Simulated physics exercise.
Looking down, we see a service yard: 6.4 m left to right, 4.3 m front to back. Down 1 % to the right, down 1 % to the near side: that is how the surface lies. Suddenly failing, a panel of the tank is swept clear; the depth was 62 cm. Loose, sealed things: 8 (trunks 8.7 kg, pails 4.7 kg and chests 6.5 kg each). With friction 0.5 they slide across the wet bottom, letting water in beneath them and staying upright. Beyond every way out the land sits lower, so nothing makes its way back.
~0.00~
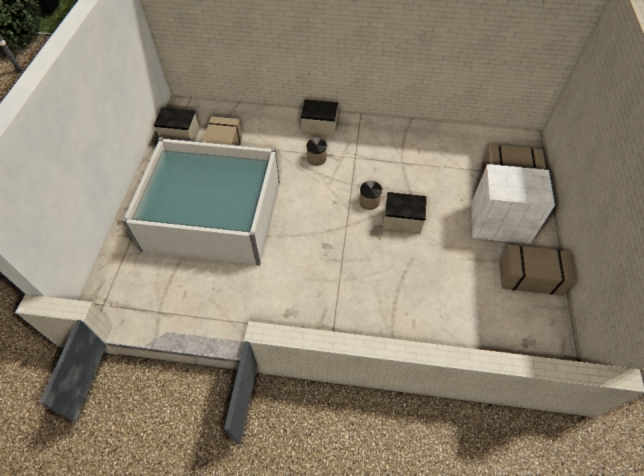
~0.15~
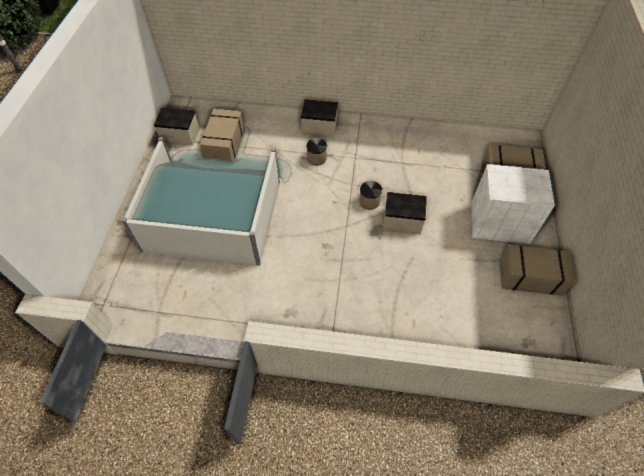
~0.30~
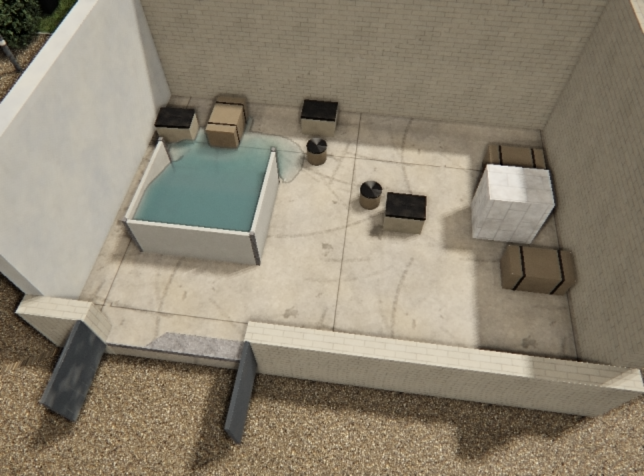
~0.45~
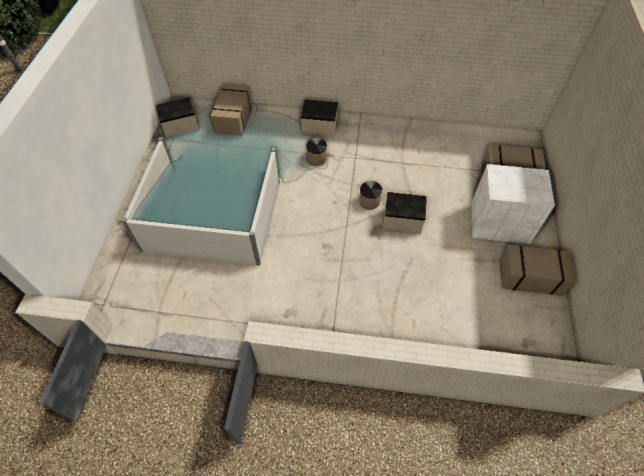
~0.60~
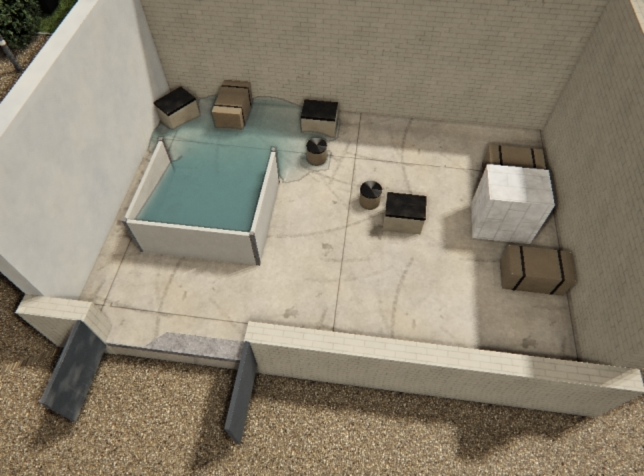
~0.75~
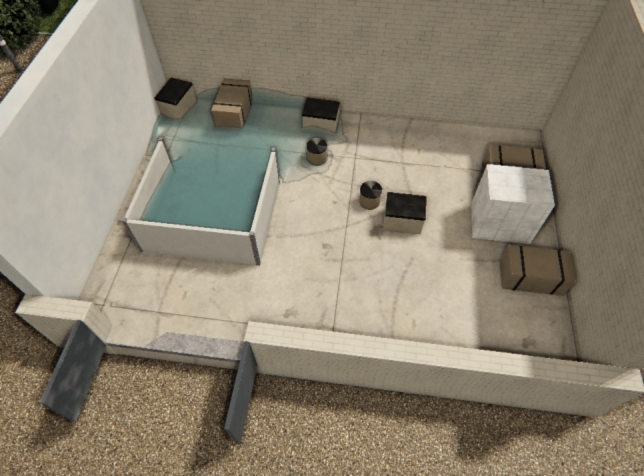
A walled yard held a square tank of teal water whose back panel gave way, and the water spread across the floor behind it, pushing a brown box and then a black-topped one.
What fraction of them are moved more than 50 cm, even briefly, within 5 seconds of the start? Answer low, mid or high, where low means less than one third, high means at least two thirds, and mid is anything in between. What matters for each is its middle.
High.
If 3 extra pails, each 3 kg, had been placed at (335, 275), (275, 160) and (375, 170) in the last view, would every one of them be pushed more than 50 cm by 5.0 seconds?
In that order: Short of it, over, more.
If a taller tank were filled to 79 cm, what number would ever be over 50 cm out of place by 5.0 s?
With that change, 7 of them.
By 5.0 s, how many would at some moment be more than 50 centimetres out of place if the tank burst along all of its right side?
That gives 3 of them.
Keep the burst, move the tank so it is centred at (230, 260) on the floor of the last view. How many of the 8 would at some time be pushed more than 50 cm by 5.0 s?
That gives 5 of them.
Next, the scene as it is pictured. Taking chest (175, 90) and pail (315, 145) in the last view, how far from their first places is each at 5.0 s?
Respectively, 120 centimetres and 150 centimetres.
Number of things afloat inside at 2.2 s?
I get 3.
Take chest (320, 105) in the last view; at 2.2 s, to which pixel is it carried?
(452, 140), roughly.
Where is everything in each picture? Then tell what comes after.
A trunk at (219, 136), on the bottom; a chest at (174, 117), on the bottom; 2.3 m2 under water; 0 of 8 have shifted, in the first frame.
A trunk at (221, 127), on the bottom, 15 cm from its start; a chest at (174, 117) rests on the ground; water covers 3.2 m2; 1 of 8 have shifted, in the second frame.
A trunk at (226, 114) rests on the ground, 46 cm from its start; a chest at (174, 116) rests on the ground; 4.1 m2 under water; 1 of 8 have shifted, in the third frame.
A trunk at (231, 100), on the bottom, 78 cm from its start; a chest at (175, 109) rests on the ground, 18 cm from its start; 5.5 m2 under water; 2 of 8 have shifted, in the fourth frame.
A trunk at (231, 96) rests on the ground, 85 cm from its start; a chest at (174, 100) rests on the ground, 40 cm from its start; water covers 6.5 m2; 2 of 8 have shifted, in the fifth frame.
A trunk at (231, 95), afloat, 85 cm from its start; a chest at (173, 90), on the bottom, 64 cm from its start; 7.0 m2 under water; 2 of 8 have shifted, in the sixth frame.
After 1.1 s 2 of 8 are over 50 cm from their spots; 2 afloat.
After 2.2 s 2 of 8 are over 50 cm from their spots; 3 afloat.
After 3.5 s 3 of 8 are over 50 cm from their spots; 4 afloat.
After 5.0 s 7 of 8 are over 50 cm from their spots, and 7 have been at some point; 5 afloat.
